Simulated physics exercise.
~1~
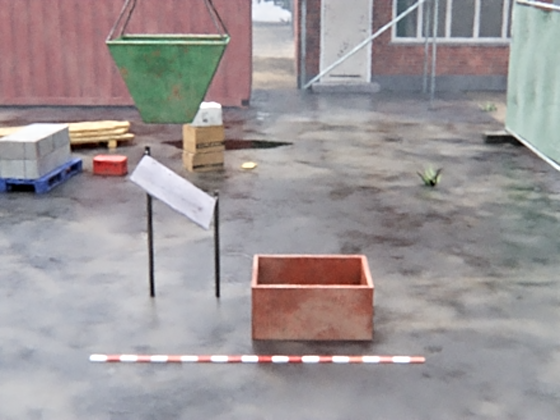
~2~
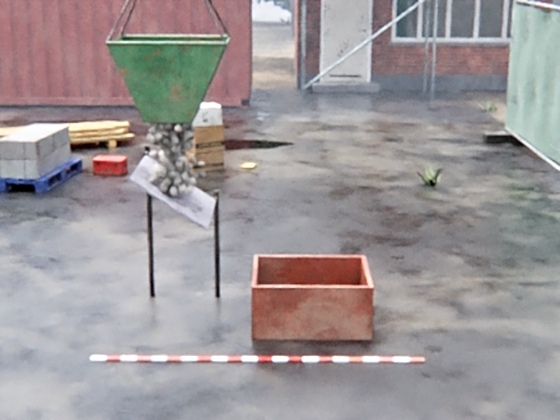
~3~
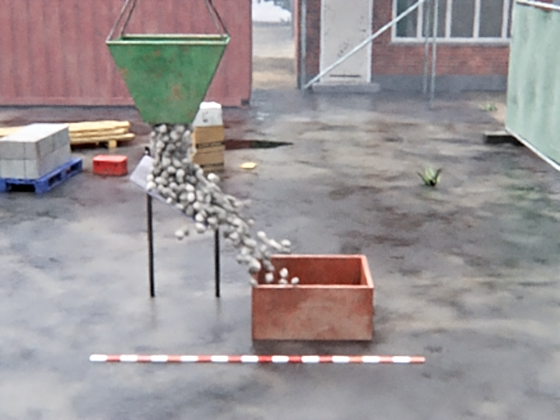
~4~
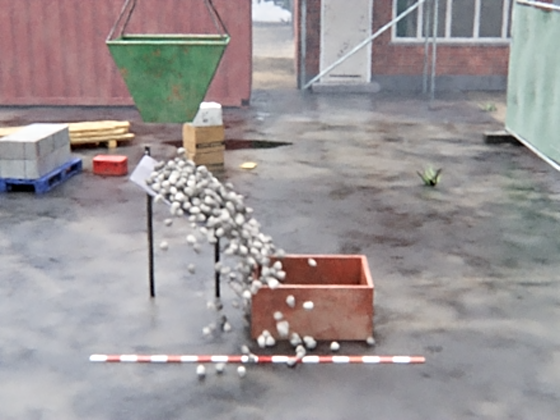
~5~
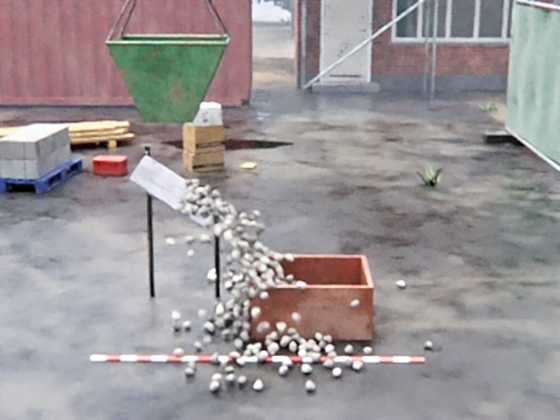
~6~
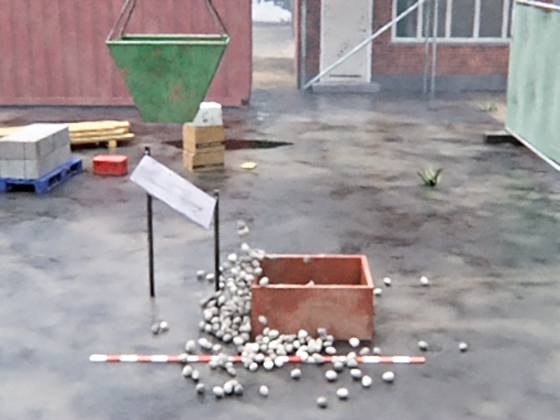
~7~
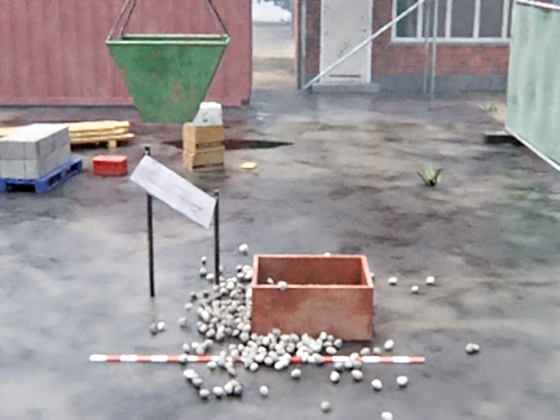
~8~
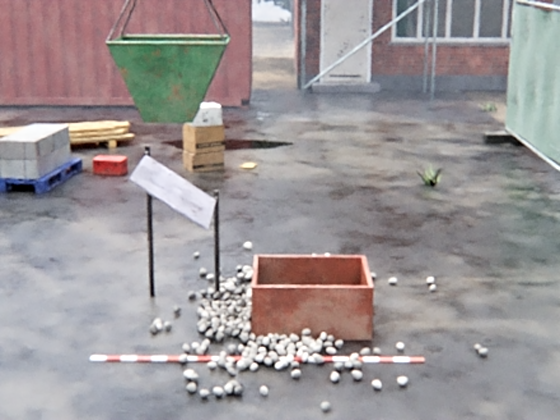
In this clip, a hanging green skip releases pale rounded stones onto a tilted steel plate, which sends them down to the right toward a reddish open bin. Some enter the bin, while many spill around it and settle on the wet ground, a few rolling farther right.
